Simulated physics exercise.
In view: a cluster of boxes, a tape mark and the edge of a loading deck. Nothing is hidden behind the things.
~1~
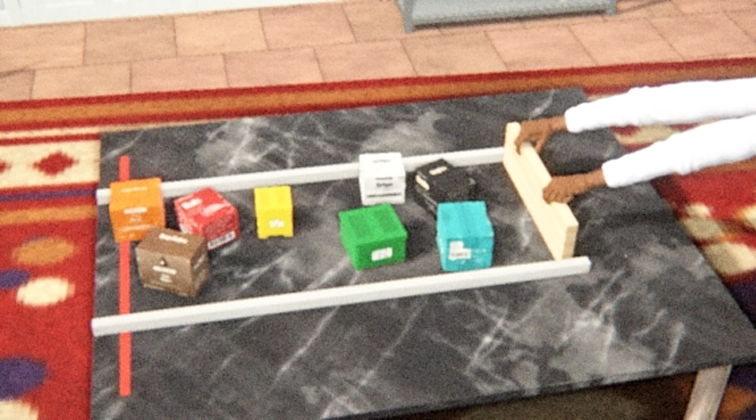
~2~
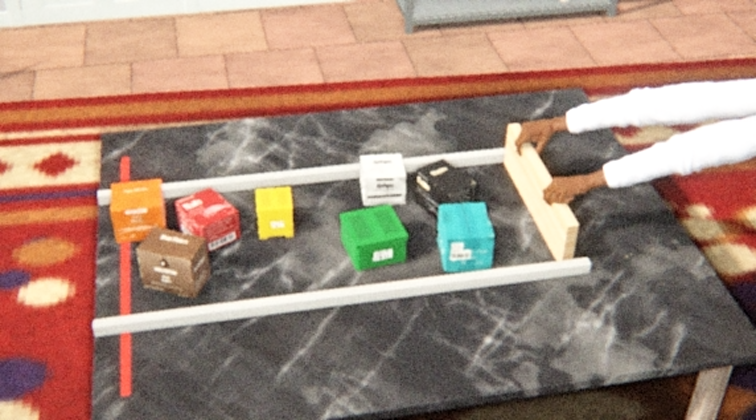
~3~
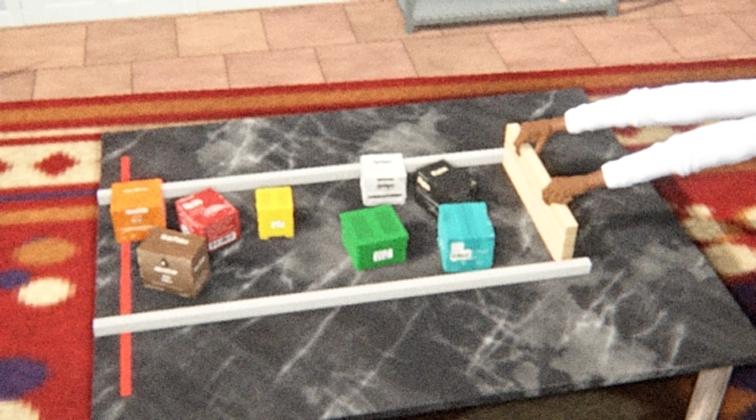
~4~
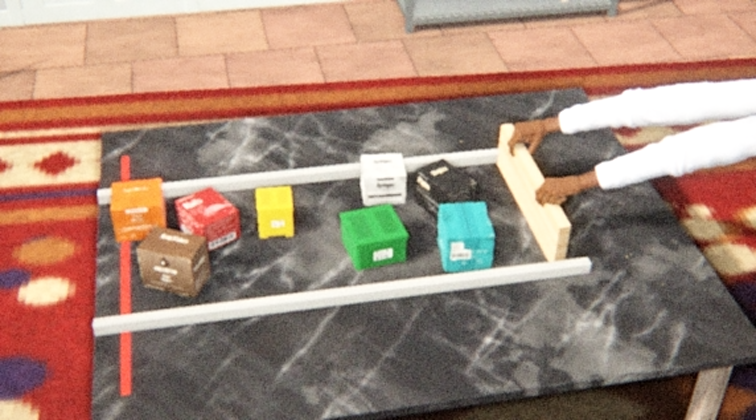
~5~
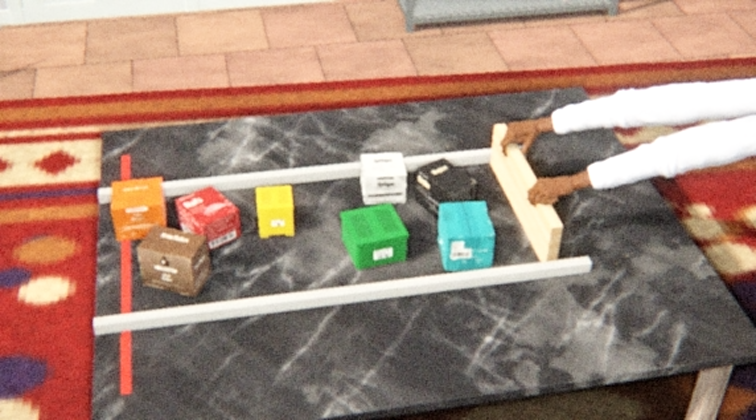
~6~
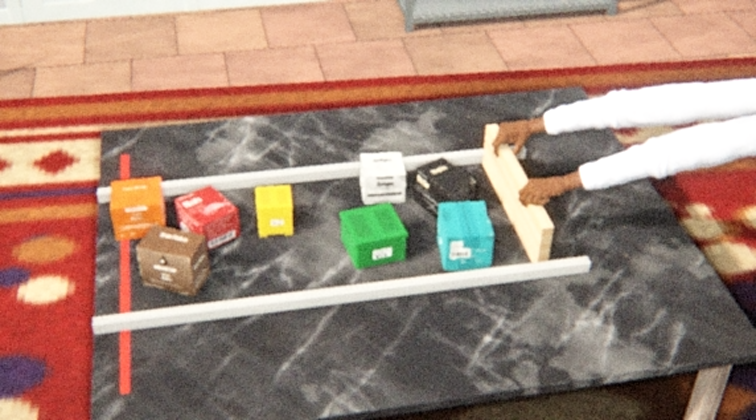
Eight coloured boxes sit between two pale rails on a dark marbled tabletop, seen from above at an angle, with patterned rugs and tiled floor around it. Orange, brown, red and yellow boxes are at left near a red stripe, with white, green, black and turquoise ones farther right. Two hands in white sleeves hold a wooden plank, then slide it slightly left, while the boxes and camera stay still.
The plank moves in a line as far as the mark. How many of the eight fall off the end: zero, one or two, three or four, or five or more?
As it turns out, the number that fall off is five or more.
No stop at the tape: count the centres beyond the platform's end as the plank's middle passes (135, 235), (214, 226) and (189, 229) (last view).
It would be 5, 2 and 3.
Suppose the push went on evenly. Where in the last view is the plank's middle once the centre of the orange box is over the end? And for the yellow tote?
For the orange box at (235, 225), for the yellow tote at (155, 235).
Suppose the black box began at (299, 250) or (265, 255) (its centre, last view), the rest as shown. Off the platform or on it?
In that order, it comes down; falls.
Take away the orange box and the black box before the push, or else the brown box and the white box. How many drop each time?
The counts: 3 and 4.
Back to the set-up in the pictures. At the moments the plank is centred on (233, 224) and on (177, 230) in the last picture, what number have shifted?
By then 8, and 8.
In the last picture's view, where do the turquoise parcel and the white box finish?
Near (97, 280) and (102, 201).
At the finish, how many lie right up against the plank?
The number is 3.
A little later, none off yet; orange box at rest near (138, 209); brown box at rest near (174, 260); red box at rest near (207, 218).
Next, none off yet; orange box shifted a little near (123, 208); brown box shifted about its own width near (128, 267); red box shifted about its own width near (168, 221).
When it is over, the number that fall off is five or more; down, green tote, yellow tote, red box, brown box and orange box.
